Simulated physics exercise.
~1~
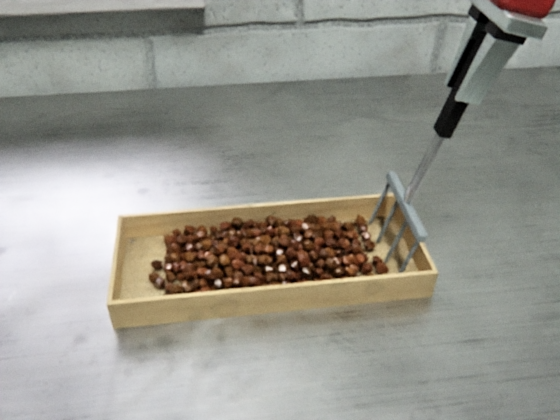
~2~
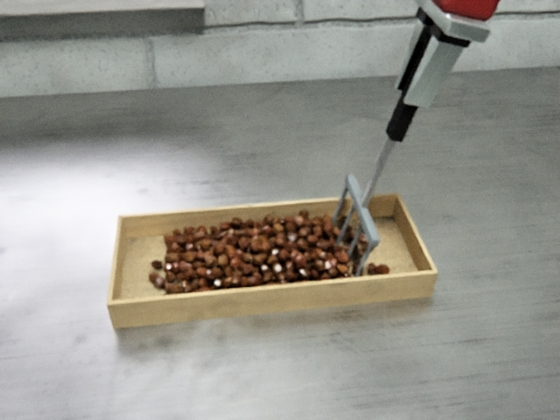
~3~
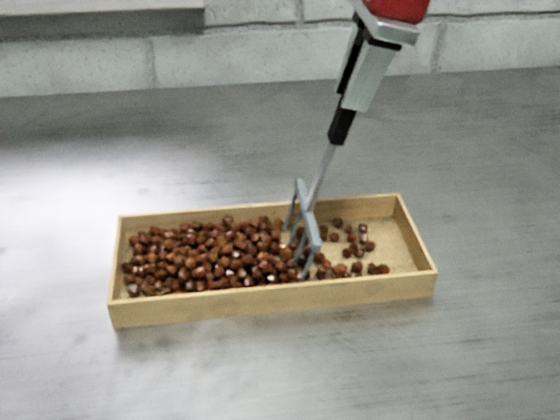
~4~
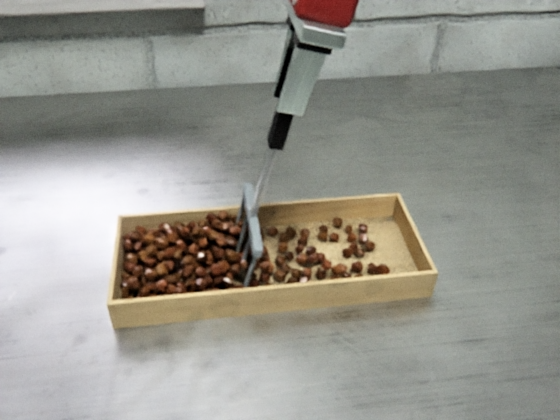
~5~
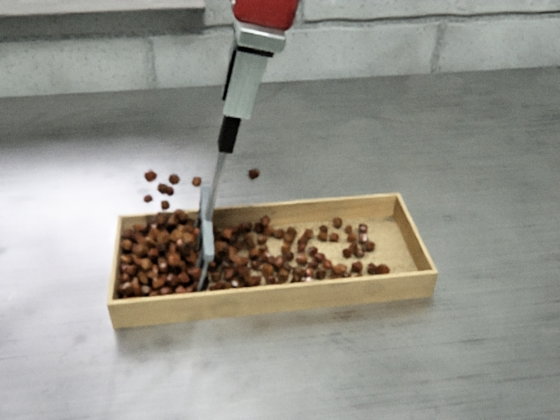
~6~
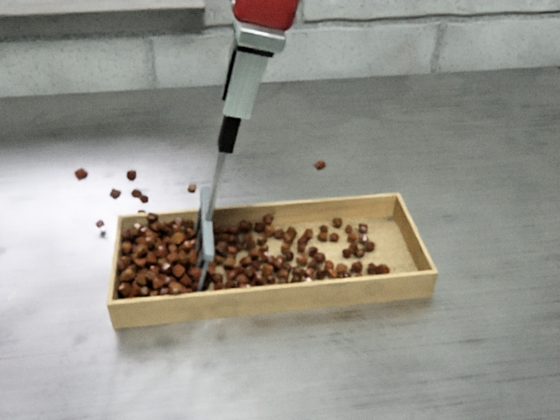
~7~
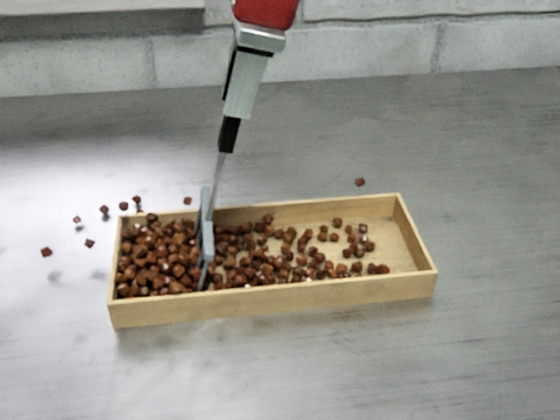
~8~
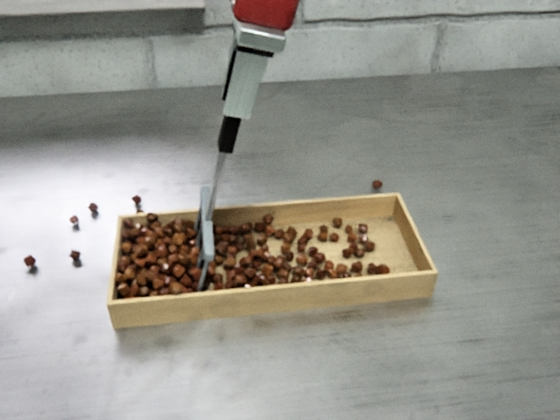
In a wooden tray, a gripper's rake pushes brown pellets left, spilling a few outside.
